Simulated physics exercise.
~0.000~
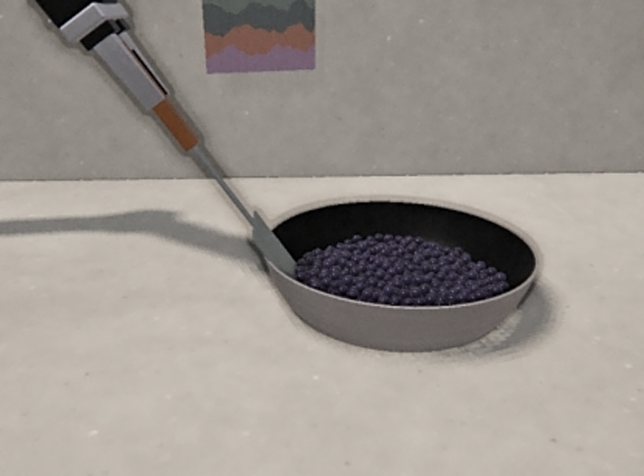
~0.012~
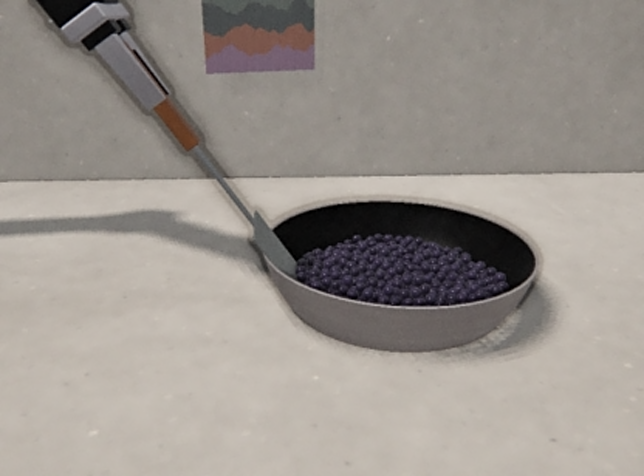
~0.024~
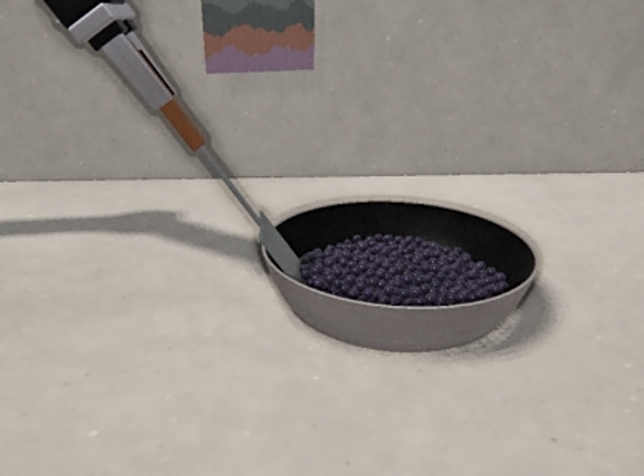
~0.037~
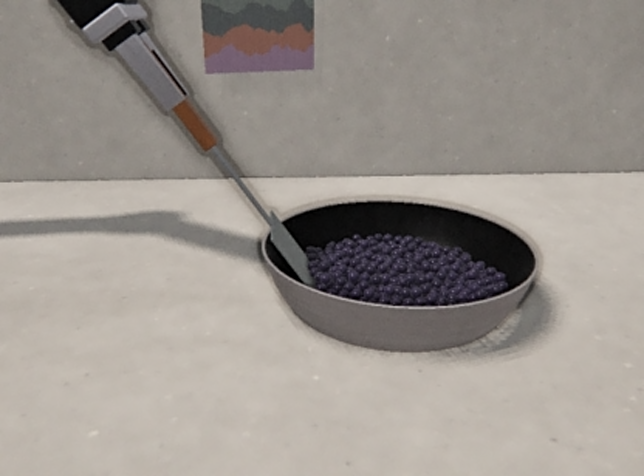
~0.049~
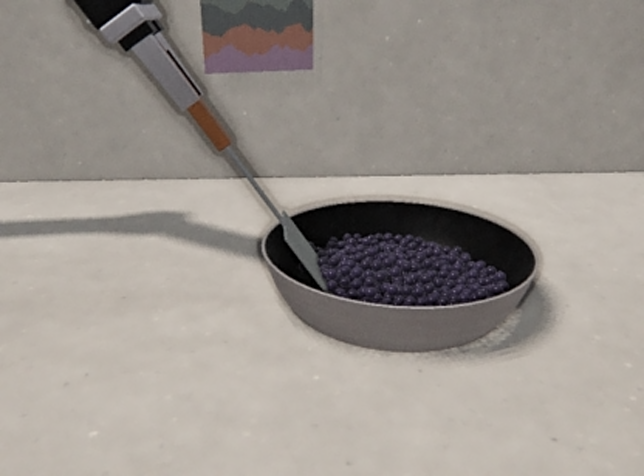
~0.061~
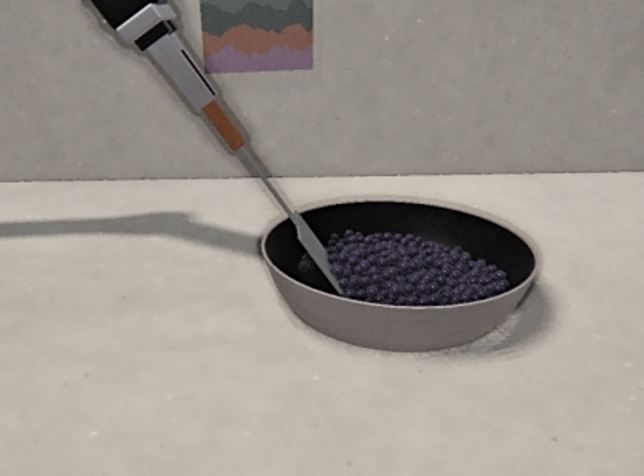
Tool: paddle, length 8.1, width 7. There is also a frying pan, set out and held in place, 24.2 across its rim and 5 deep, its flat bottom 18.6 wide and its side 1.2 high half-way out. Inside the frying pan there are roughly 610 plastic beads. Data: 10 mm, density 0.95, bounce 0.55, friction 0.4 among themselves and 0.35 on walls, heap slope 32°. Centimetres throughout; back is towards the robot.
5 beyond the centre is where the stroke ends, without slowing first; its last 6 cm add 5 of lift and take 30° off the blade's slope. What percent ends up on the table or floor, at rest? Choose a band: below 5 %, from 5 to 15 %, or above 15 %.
From 5 to 15 %.
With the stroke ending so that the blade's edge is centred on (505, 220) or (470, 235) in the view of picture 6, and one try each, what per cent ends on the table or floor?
Try 1: Approx. 15 %; try 2: Approx. 10 %.
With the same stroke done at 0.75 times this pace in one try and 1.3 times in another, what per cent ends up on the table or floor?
Some 0 and 10 per cent.
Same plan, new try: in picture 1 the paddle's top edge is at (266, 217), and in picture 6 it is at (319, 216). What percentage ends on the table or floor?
I'd put it at roughly 10 per cent.
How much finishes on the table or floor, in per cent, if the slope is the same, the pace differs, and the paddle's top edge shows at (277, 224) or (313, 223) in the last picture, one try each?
0 % and 10 %.
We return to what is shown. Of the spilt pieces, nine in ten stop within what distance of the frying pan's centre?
That distance is around 70 cm.
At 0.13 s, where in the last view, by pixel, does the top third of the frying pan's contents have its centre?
Near pixel (420, 263).
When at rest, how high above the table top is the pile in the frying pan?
Peak at rest, approximately 4.0 centimetres.
After 0.09 s, sloping 55°, highest piece 6 above the table; 607 in the frying pan.
After 0.13 s, sloping 43°, highest piece 7 above the table; 607 in the frying pan.
After 0.34 s, sloping 26°, highest piece 5 above the table; 560 in the frying pan, 43 on the table or floor, 4 on the blade or in flight.
After 1.39 s, sloping 26°, highest piece 4 above the table; 560 in the frying pan, 47 on the table or floor.
In the end, 560 in the frying pan, 47 on the table or floor. That is 8 % on the table or floor.
